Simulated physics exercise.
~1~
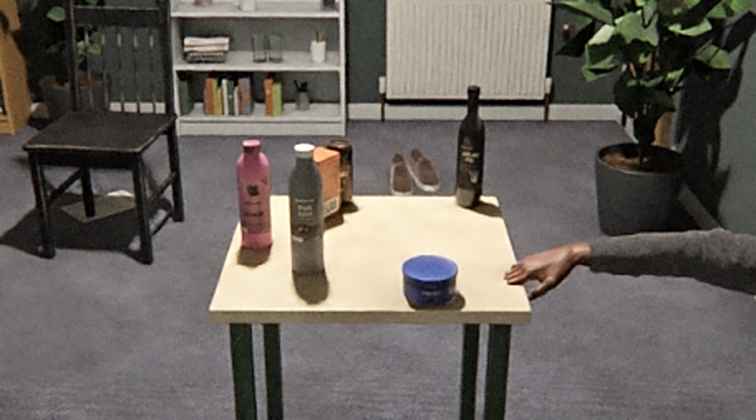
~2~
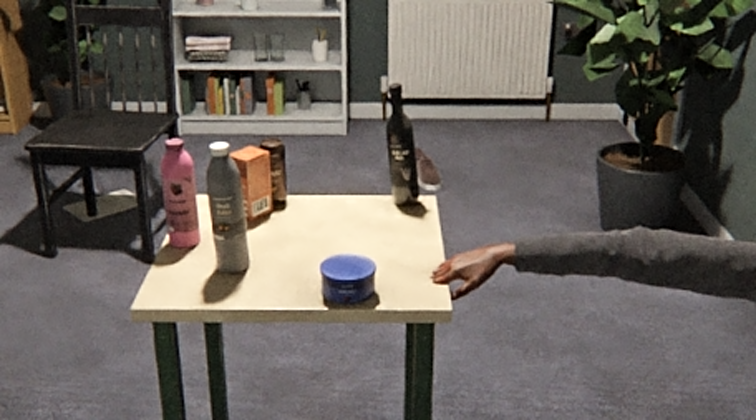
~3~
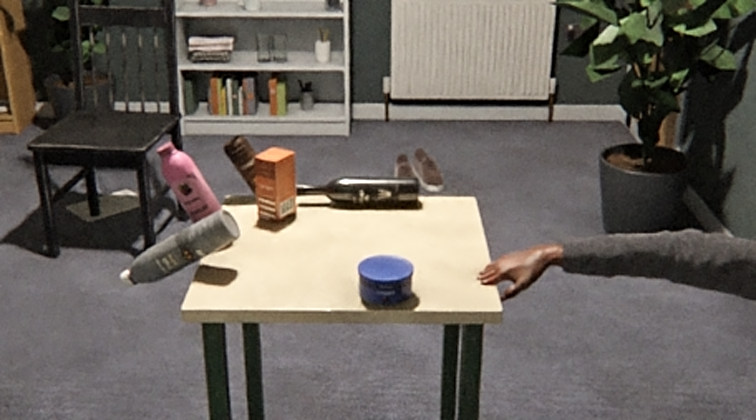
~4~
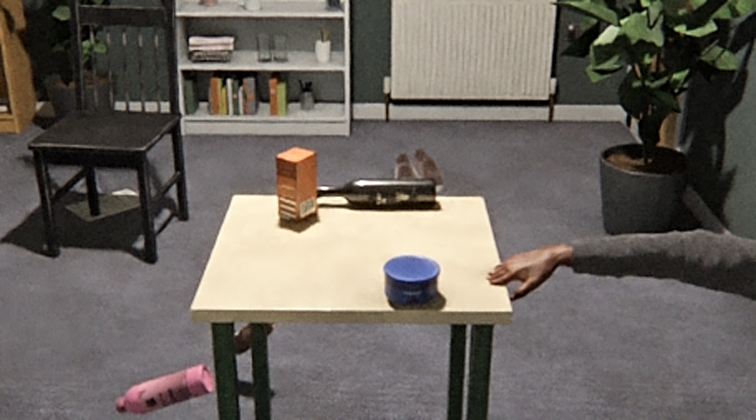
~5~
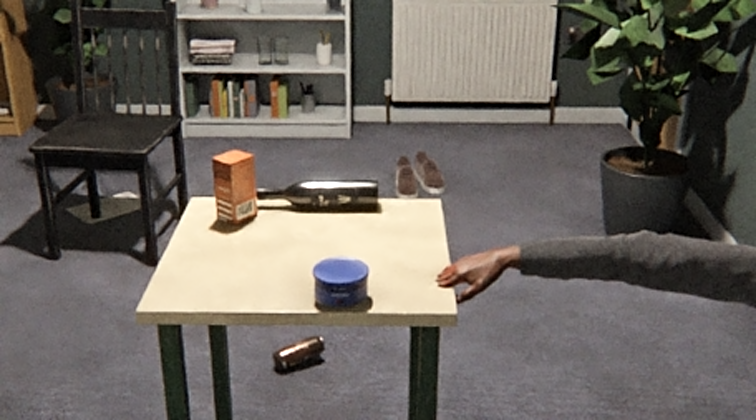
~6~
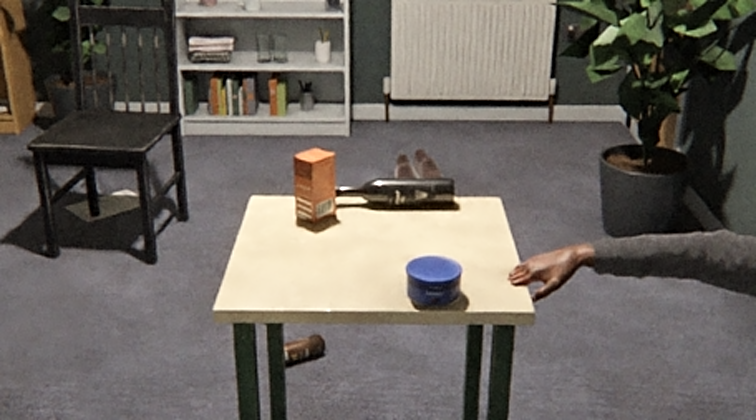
Small table jerked left and right by a hand, toppling three bottles, two falling off with a brown can, carton and tub upright.
